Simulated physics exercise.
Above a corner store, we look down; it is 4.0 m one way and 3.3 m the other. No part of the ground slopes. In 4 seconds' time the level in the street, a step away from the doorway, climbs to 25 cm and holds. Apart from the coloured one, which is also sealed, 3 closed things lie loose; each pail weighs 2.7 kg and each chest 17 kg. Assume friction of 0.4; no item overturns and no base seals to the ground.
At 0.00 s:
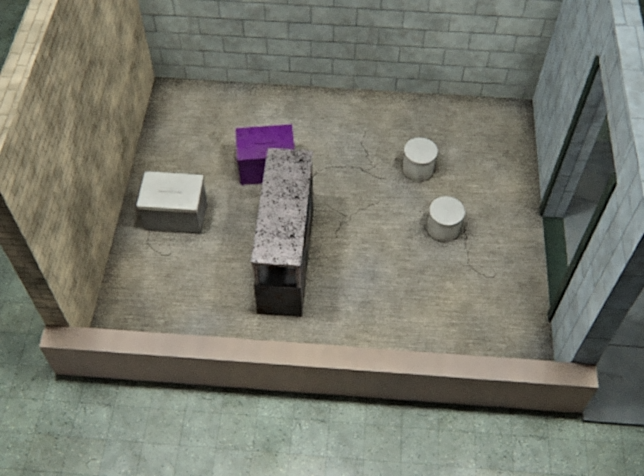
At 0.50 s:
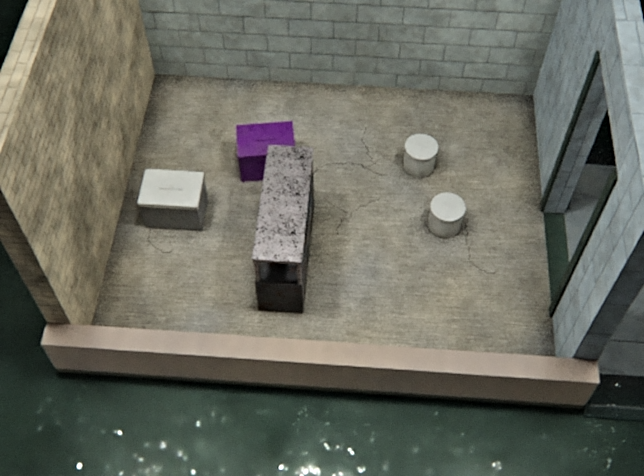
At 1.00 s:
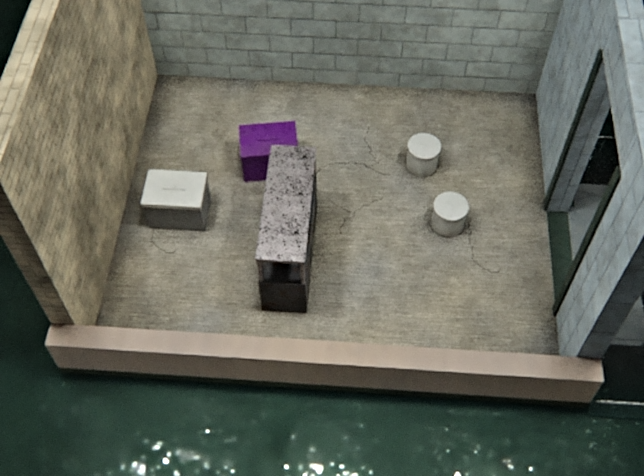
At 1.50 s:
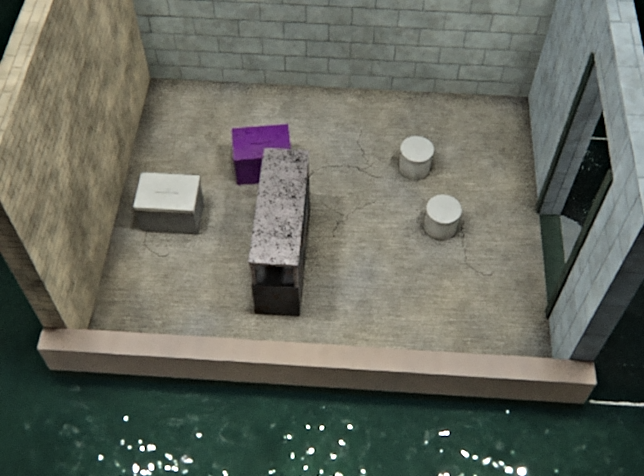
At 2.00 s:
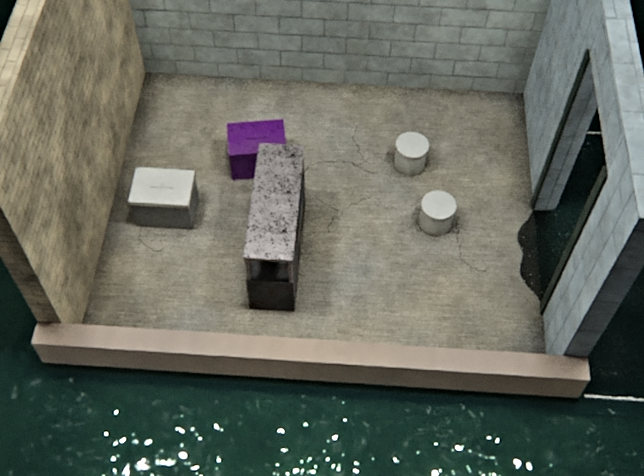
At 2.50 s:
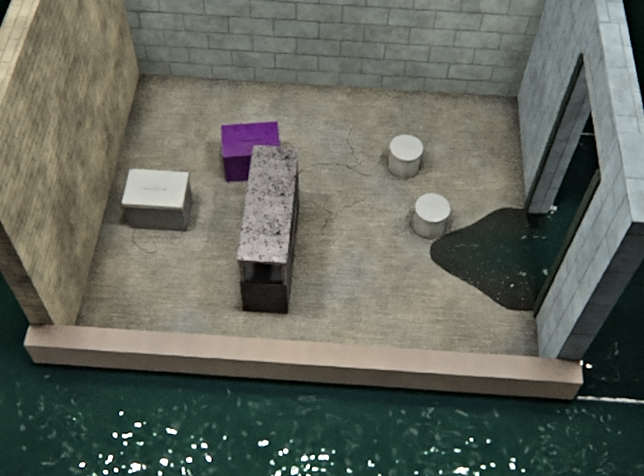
Dark green water covering the ground outside a small walled room, then spreading in through the right-hand doorway towards two pale cylinders.
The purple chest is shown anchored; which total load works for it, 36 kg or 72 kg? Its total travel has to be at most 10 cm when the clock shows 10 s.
It will take just the lighter choice to stop it.
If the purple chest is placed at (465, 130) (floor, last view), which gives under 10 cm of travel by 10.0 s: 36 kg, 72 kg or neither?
Outcome - success with both.
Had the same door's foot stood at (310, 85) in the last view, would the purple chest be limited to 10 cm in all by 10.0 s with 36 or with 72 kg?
If so, only the heavier one succeeds.
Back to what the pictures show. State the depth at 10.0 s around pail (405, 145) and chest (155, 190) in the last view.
Depth approx. 5 cm / 11 cm.
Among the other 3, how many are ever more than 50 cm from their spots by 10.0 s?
Count: 2.
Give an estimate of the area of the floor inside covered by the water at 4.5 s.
Somewhere about 6.5 m2, give or take.
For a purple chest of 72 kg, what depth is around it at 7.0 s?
Something like 4 centimetres.
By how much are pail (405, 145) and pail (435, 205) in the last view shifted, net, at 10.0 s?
80 cm, 300 cm.
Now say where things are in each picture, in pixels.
The first frame shows the purple chest at (265, 142) rests on the ground; 0.0 m2 under water; 0 of 4 have shifted.
The second frame shows the purple chest at (266, 139) rests on the ground; water covers 0.0 m2; 0 of 4 have shifted.
The third frame shows the purple chest at (268, 139) rests on the ground; 0.0 m2 under water; 0 of 4 have shifted.
The fourth frame shows the purple chest at (261, 142) rests on the ground; 0.0 m2 under water; 0 of 4 have shifted.
The fifth frame shows the purple chest at (256, 137) rests on the ground; water covers 0.1 m2; 0 of 4 have shifted.
The sixth frame shows the purple chest at (251, 139), on the bottom; water covers 0.7 m2; 0 of 4 have shifted.
After 3.5 s the purple chest would be 0 cm from its start with 36 kg and 0 cm from its start with 72 kg; 0 cm of water round it then.
After 4.5 s the purple chest would be 0 cm from its start with 36 kg and 0 cm from its start with 72 kg; 1 cm of water round it then.
After 7.0 s the purple chest would be 0 cm from its start with 36 kg and 0 cm from its start with 72 kg; 4 cm of water round it then.
After 10.0 s the purple chest would be 0 cm from its start with 36 kg and 0 cm from its start with 72 kg; 12 cm of water round it then.
